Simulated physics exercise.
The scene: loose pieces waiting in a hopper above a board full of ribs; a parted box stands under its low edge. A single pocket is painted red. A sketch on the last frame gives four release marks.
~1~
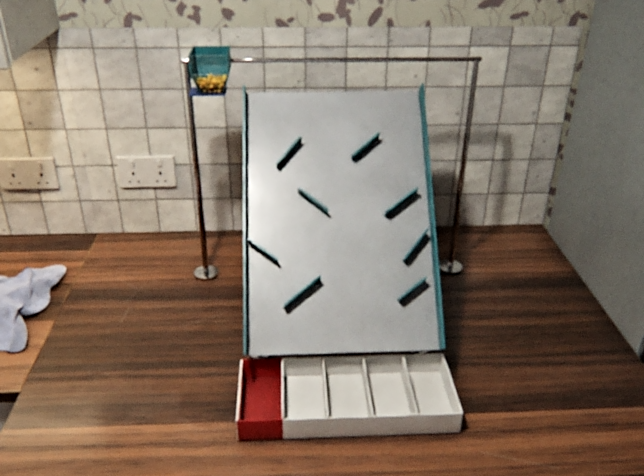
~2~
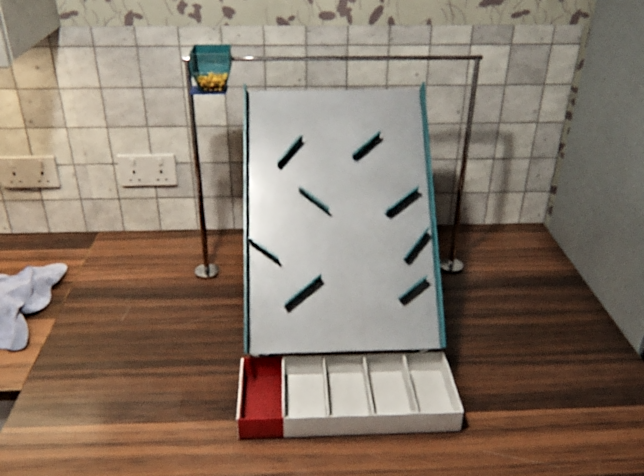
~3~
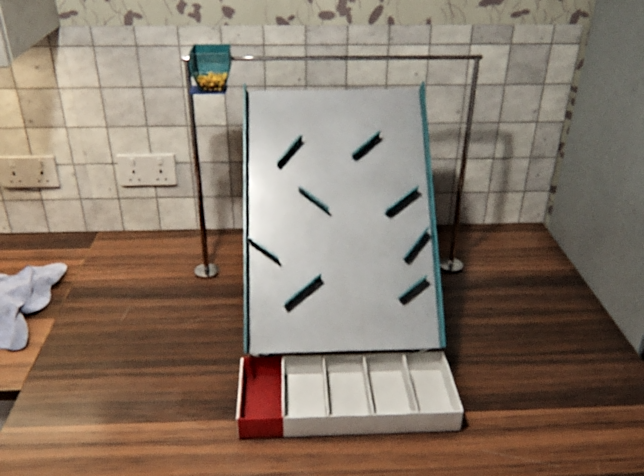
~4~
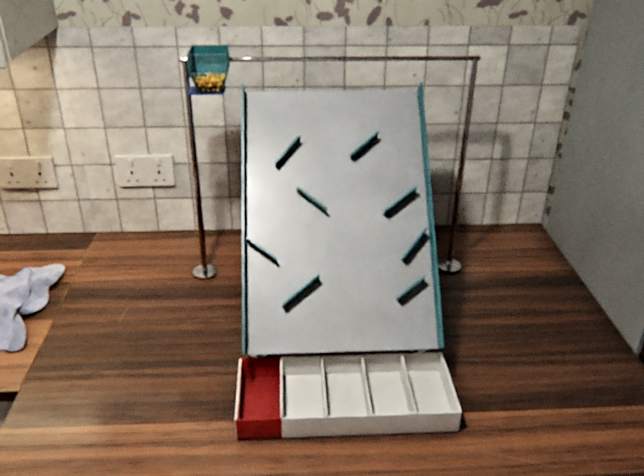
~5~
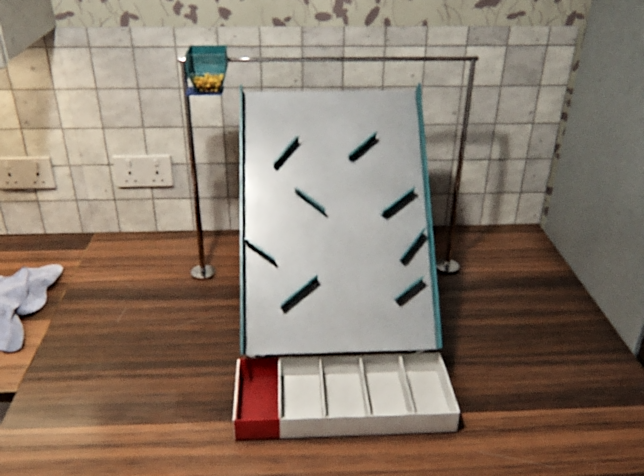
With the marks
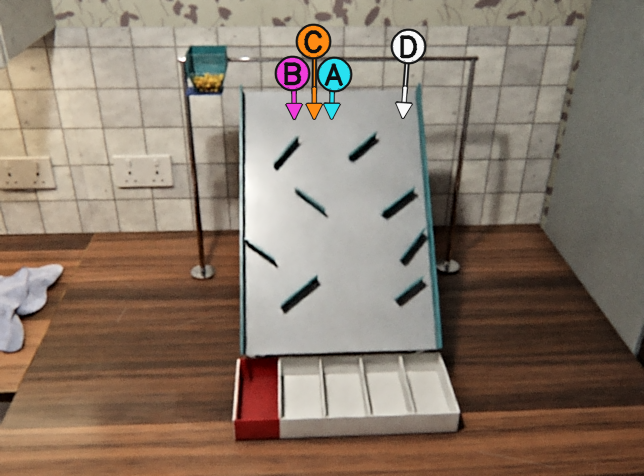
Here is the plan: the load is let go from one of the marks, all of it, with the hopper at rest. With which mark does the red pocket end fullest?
Mark B.
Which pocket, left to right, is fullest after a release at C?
The fourth from the left.
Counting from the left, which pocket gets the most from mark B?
It is the first one.
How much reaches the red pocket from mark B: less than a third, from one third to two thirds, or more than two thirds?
From one third to two thirds.
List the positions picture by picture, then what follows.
Hopper (212, 81), puffed corn balls, door shut, in the first frame.
Ribs (278, 162) to (301, 135), (354, 154) to (380, 131), (299, 186) to (329, 208), in the second frame.
Ribs (387, 210) to (419, 186), (249, 236) to (278, 257), (406, 257) to (428, 228), in the third frame.
Ribs (283, 305) to (319, 275), (399, 298) to (425, 276), in the fourth frame.
Red pocket (257, 428), number 1 of 5 from the left, in the fifth frame.
On the marked copy, mark A meets the board at (331, 113); mark B meets the board at (294, 113); mark C meets the board at (314, 113); mark D meets the board at (403, 112).
For mark A, just a few in the red pocket, the larger part in other pockets, about a tenth outside the box.
For mark B, roughly half in the red pocket, roughly a third in other pockets, about a tenth held on the board, just a few outside the box.
For mark C, about a tenth in the red pocket, the larger part in other pockets, about a tenth outside the box.
For mark D, just a few in the red pocket, the larger part in other pockets, about a tenth held on the board, about a tenth outside the box.
